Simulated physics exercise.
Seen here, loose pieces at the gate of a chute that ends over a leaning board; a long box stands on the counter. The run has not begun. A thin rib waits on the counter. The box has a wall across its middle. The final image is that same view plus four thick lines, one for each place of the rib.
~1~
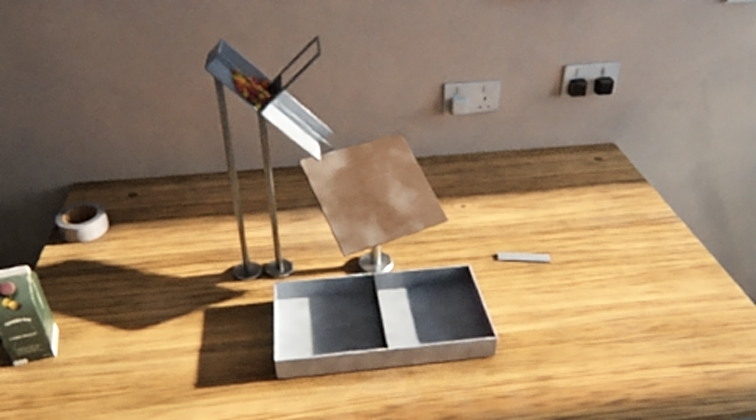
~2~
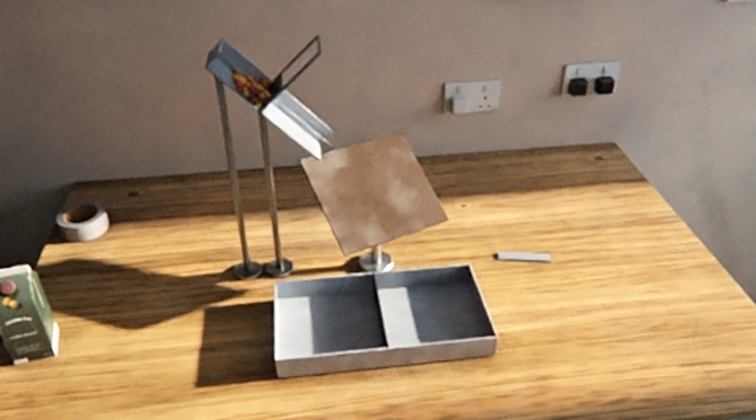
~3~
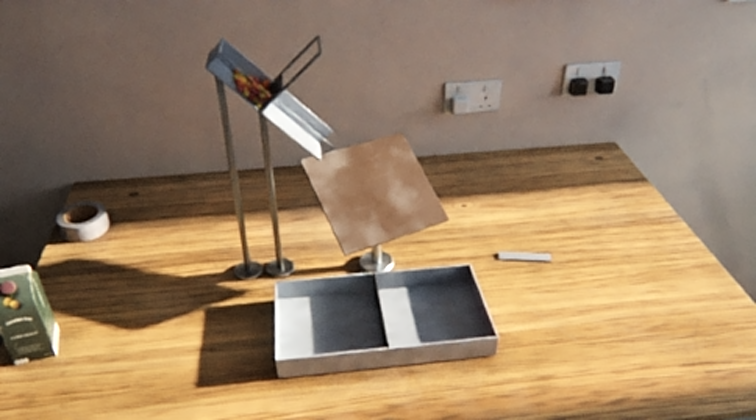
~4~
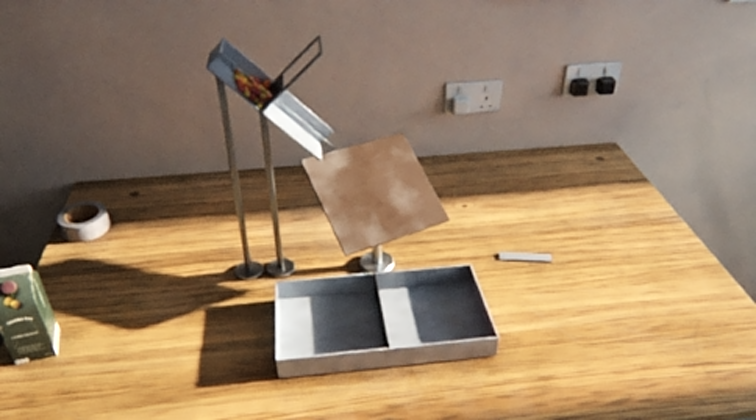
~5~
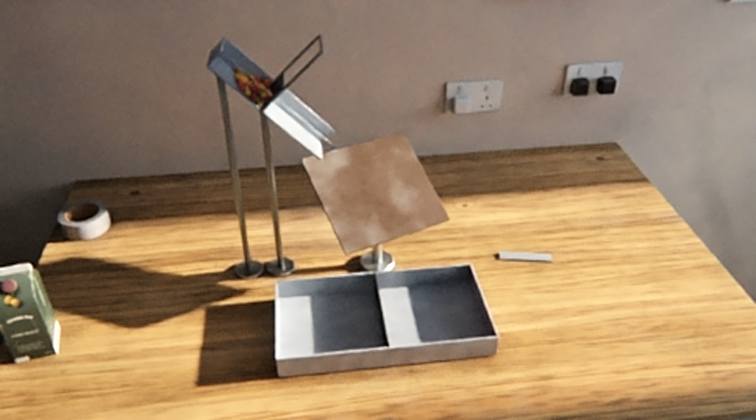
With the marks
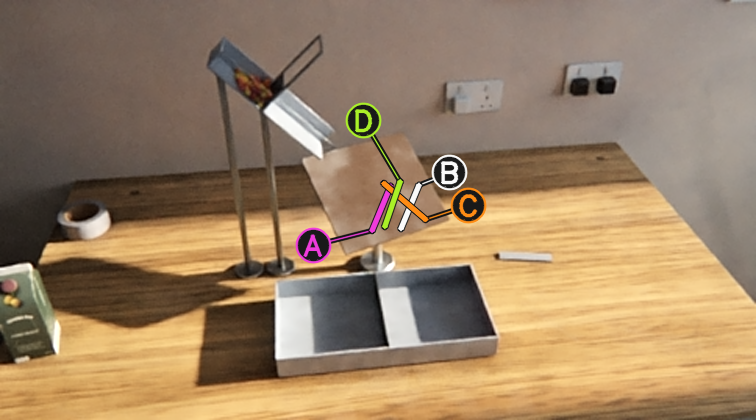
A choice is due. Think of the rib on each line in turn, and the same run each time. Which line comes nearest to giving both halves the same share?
Line D.
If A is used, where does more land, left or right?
Left.
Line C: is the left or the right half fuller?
The right half.
On the marked copy, line A from (390, 186) to (372, 230); line B from (418, 185) to (401, 228); line C from (383, 183) to (425, 219); line D from (400, 181) to (384, 226).
With A, of what is caught, the larger part in the left half, roughly a quarter in the right.
With B, of what is caught, about a tenth in the left half, the larger part in the right.
With C, of what is caught, not one piece in the left half, every piece in the right.
With D, of what is caught, roughly two thirds in the left half, roughly a third in the right.
